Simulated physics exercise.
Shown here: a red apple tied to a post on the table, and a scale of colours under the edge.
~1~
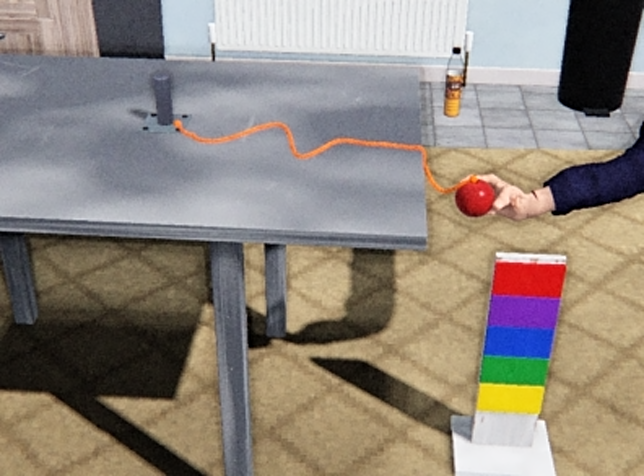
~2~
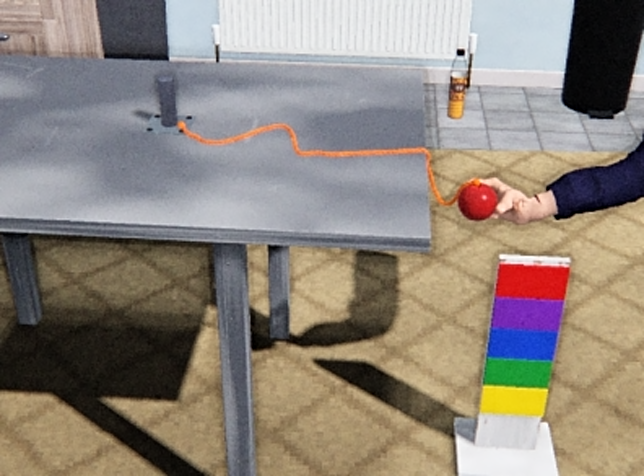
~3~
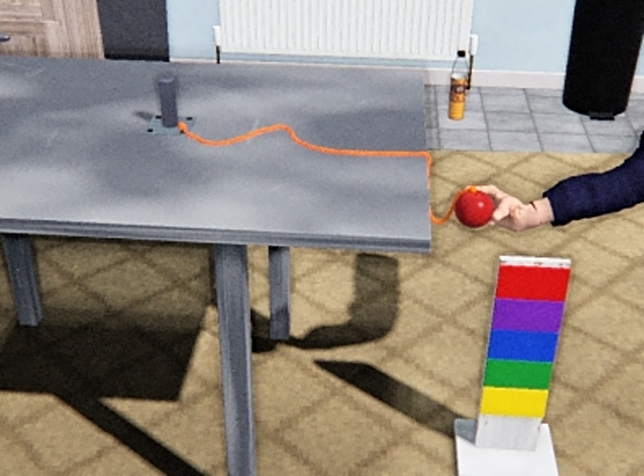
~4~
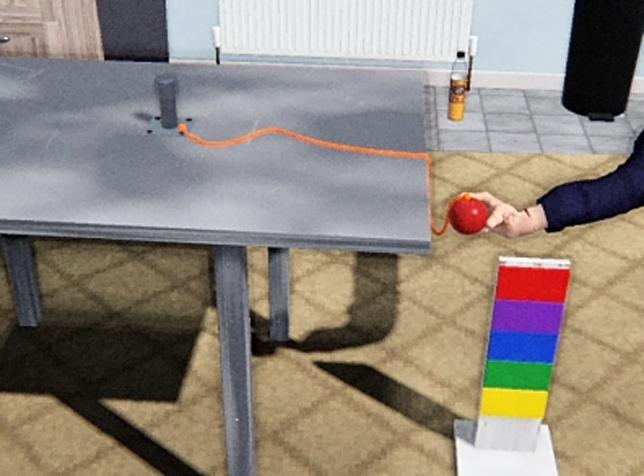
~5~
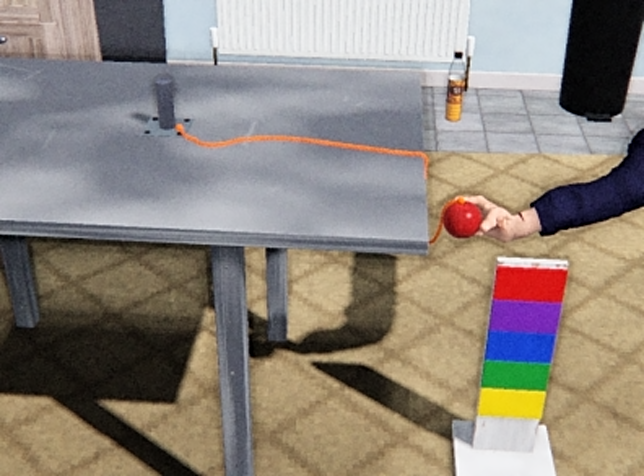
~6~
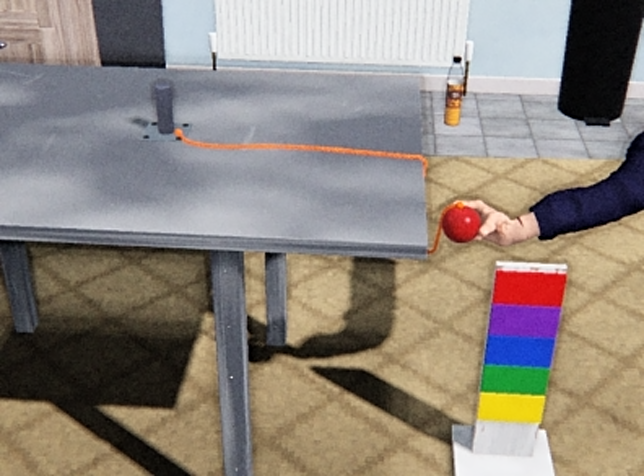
Red apple held by a hand moving slightly down and left beside a table edge, its orange cord straightening across the tabletop.
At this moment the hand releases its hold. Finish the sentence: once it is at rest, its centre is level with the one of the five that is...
Blue.
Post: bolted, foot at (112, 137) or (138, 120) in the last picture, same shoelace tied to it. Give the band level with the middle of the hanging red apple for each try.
Answer, in order: Purple, purple.
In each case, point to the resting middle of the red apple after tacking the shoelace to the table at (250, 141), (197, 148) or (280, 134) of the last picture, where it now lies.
(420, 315), (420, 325), (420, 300).
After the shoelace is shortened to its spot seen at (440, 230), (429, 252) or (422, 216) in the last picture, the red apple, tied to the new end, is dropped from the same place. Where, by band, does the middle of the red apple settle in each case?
Going cut by cut, you'd get purple, then red, then above them all.
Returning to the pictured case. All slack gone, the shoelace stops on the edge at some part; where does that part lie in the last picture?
It's the point at about (412, 157).
Early on, apple near (441, 335); level with blue.
Midway, apple near (380, 318); level with blue.
Near the end, apple near (427, 328); level with blue.
Finally, apple near (415, 328); level with blue. Its centre hangs level with the blue band.
